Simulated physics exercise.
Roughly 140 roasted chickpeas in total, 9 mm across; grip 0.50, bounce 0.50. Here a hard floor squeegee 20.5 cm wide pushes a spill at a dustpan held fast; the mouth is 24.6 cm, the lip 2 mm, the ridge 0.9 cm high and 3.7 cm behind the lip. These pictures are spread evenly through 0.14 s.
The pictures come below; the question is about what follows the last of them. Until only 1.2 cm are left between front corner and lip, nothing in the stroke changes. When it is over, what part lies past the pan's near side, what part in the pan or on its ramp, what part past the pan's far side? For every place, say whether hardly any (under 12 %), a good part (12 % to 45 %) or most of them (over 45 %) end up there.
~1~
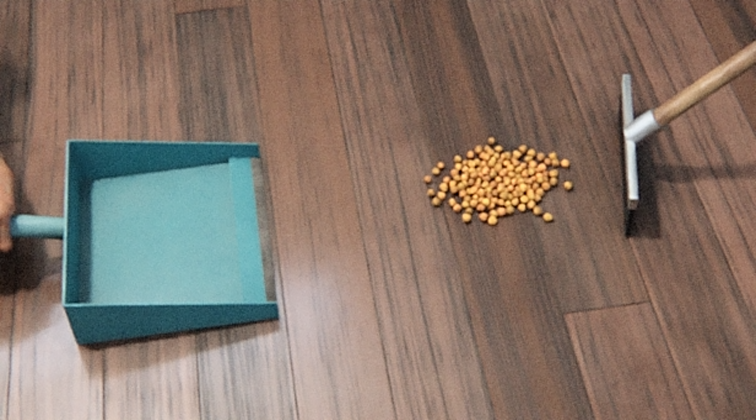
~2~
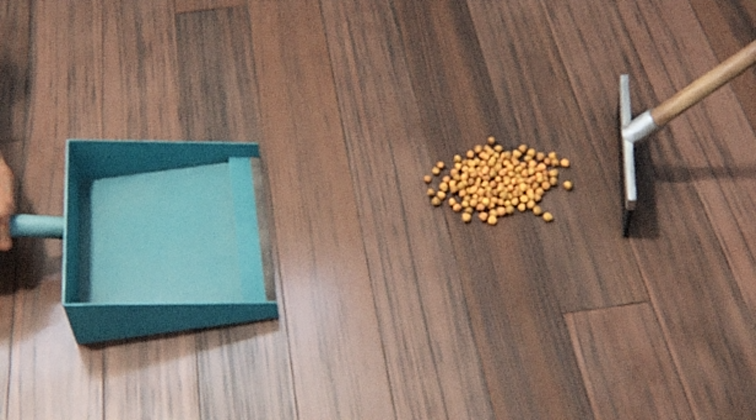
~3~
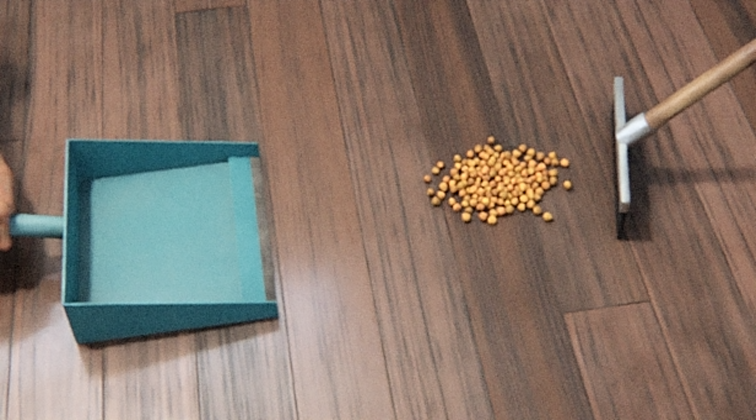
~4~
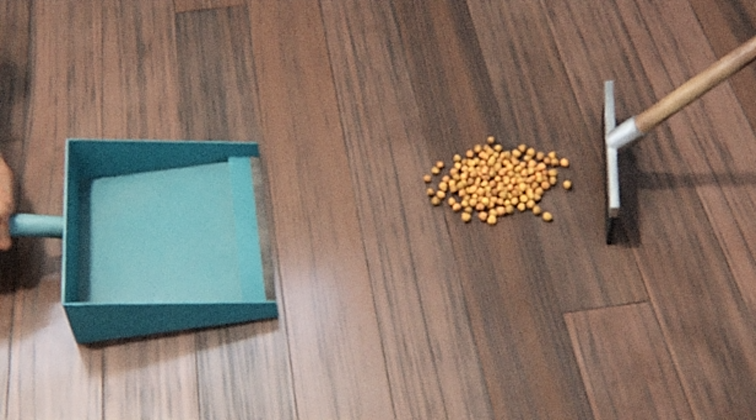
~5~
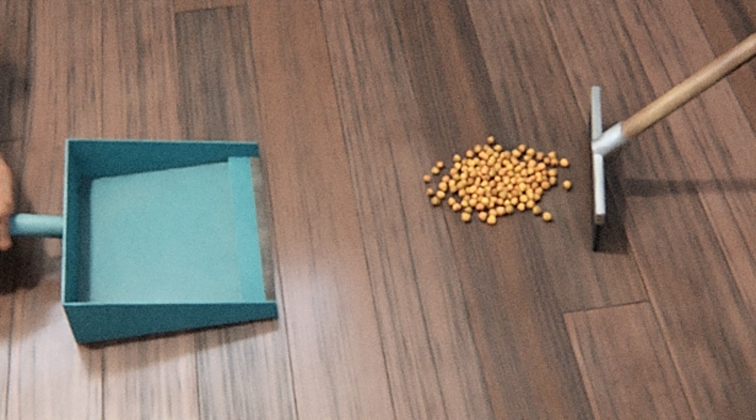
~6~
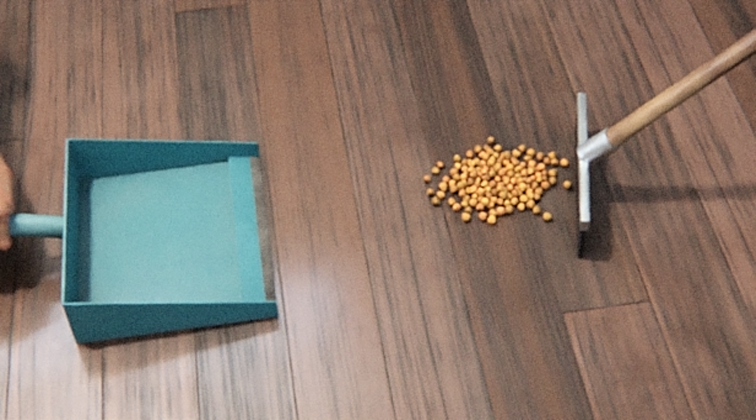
Past the pan's near side: A low share. In the pan or on its ramp: A low share. Past the pan's far side: A low share.
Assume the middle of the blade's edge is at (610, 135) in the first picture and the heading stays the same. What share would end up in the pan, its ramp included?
Estimate: Near 10 %.
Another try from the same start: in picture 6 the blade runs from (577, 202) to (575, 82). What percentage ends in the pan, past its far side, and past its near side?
You'd see pan at 25, far at 35 and near at 0.
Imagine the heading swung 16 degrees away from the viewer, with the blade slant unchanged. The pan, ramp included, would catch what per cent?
20 per cent.
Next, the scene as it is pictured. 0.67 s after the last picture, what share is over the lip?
I'd put it near 5 per cent at that point.
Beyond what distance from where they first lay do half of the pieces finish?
Median shift: Approx. 16 cm.
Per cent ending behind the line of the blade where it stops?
Roughly 55 in a hundred.
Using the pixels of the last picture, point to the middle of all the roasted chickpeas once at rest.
Near (353, 198).
Then, 0.23 s after the last picture, middle of the blade 20 cm from the lip; 0 % over the lip, far side 0 %, near side 0 %.
Then, 0.39 s after the last picture, middle of the blade 9 cm from the lip; 0 % over the lip, far side 0 %, near side 0 %.
Then, 0.67 s after the last picture, middle of the blade 4 cm from the lip; 5 % over the lip, far side 0 %, near side 5 %.
In the end, near side 5 %, pan 5 %, far side 0 %, in front of the lip or behind the blade 90 %.
